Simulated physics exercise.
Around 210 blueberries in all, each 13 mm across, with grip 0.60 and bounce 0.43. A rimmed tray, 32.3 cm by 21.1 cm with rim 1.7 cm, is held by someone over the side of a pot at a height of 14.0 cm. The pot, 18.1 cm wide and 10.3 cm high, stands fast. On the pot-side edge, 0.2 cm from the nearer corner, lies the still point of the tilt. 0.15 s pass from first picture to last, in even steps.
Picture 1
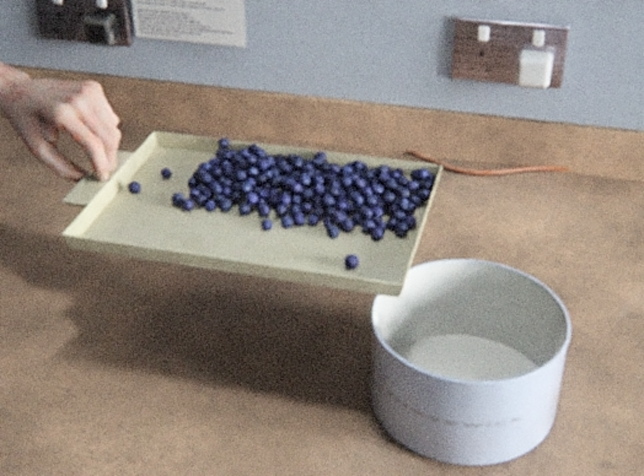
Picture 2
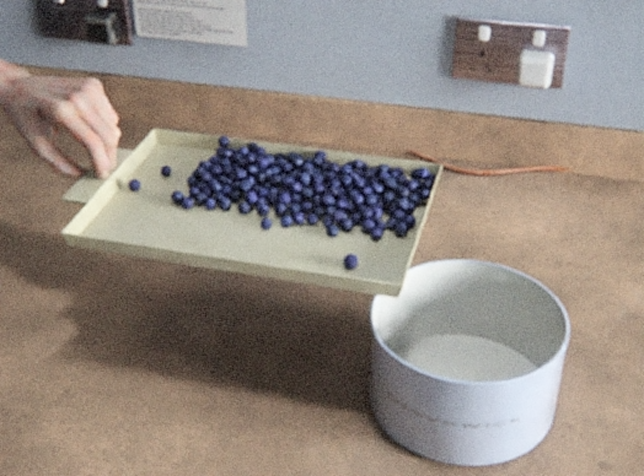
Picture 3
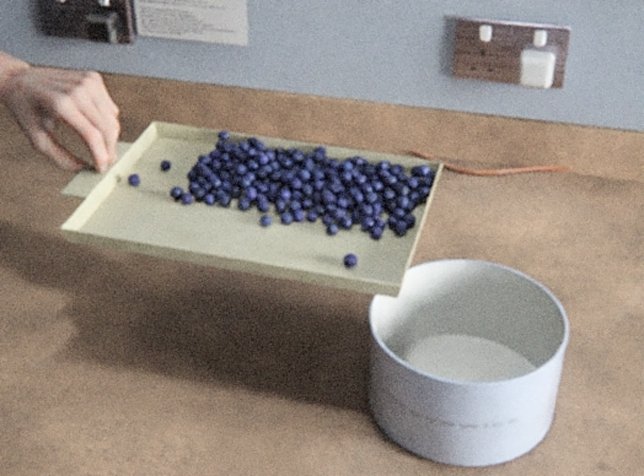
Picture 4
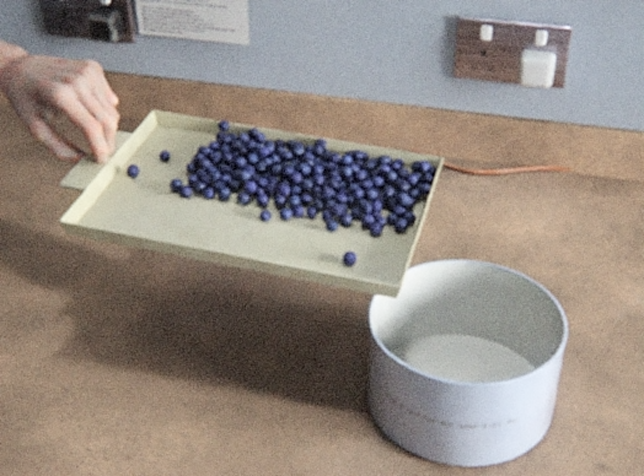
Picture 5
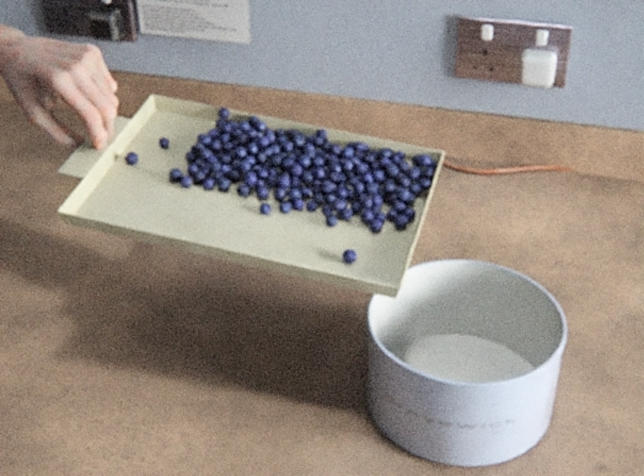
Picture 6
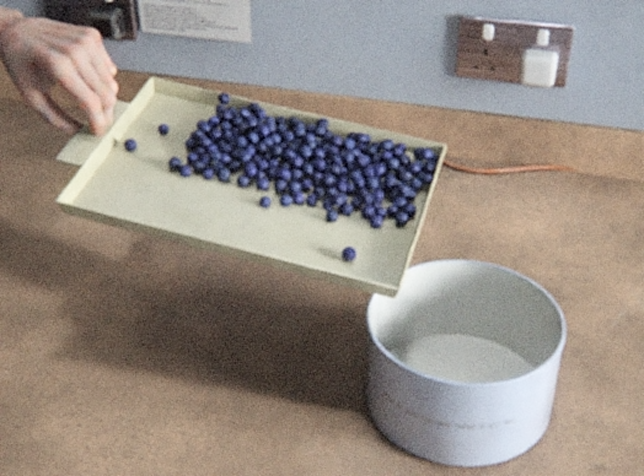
On a mottled brown countertop against a blue-grey wall with sockets, the view looks down at an angle and stays almost still. A hand at the left grips the tab of a pale yellow rimmed tray scattered with many dark blue berries, its right edge over a whitish round pot at the lower right. The hand slowly raises the tray's left end, tilting it gently rightward, while the berries keep their places on it.
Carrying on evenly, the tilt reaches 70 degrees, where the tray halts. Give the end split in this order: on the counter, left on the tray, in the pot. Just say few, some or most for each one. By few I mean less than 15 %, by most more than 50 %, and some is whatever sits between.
I would say counter some, tray some, pot some.
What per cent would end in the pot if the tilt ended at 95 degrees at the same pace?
45 per cent.
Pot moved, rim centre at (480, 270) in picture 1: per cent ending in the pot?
I'd put it at around 0 per cent.
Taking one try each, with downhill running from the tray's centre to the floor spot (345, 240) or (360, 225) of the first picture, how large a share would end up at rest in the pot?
I'd put it at about 60 per cent for the first tilt and about 30 per cent for the second.
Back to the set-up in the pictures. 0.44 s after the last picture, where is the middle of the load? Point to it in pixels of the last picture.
Somewhere about (368, 191) in the last view.
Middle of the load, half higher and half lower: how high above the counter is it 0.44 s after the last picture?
Roughly 24 cm.
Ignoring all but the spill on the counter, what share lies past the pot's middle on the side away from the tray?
Share: Around 40 %.
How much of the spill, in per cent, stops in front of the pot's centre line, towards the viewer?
About 100 percent of the spill.
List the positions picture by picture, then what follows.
The first picture shows tray tilt 0 degrees, front corners at (68, 233) and (400, 281); middle of the pieces at (304, 180); pot at (470, 316).
The second picture shows tray tilt 0 degrees, front corners at (67, 231) and (399, 282); middle of the pieces at (304, 179).
The third picture shows tray tilt 2 degrees, front corners at (67, 226) and (398, 283); middle of the pieces at (304, 175).
The fourth picture shows tray tilt 4 degrees, front corners at (65, 219) and (397, 283), lowest corner right front; middle of the pieces at (304, 169).
The fifth picture shows tray tilt 7 degrees, front corners at (64, 209) and (397, 284), lowest corner right front; middle of the pieces at (304, 161).
The sixth picture shows tray tilt 10 degrees, front corners at (62, 199) and (396, 285), lowest corner right front; middle of the pieces at (305, 152); pot at (465, 317).
Then, 0.26 s after the last picture, tilt 40 degrees; the tray holds 100 %, the pot 0 %.
Then, 0.44 s after the last picture, tilt 60 degrees; the tray holds 100 %, the pot 0 %.
Then, 0.74 s after the last picture, tilt 70 degrees; the tray holds 35 %, the pot 25 %.
In the end, counter 40 %, tray 20 %, pot 35 %.
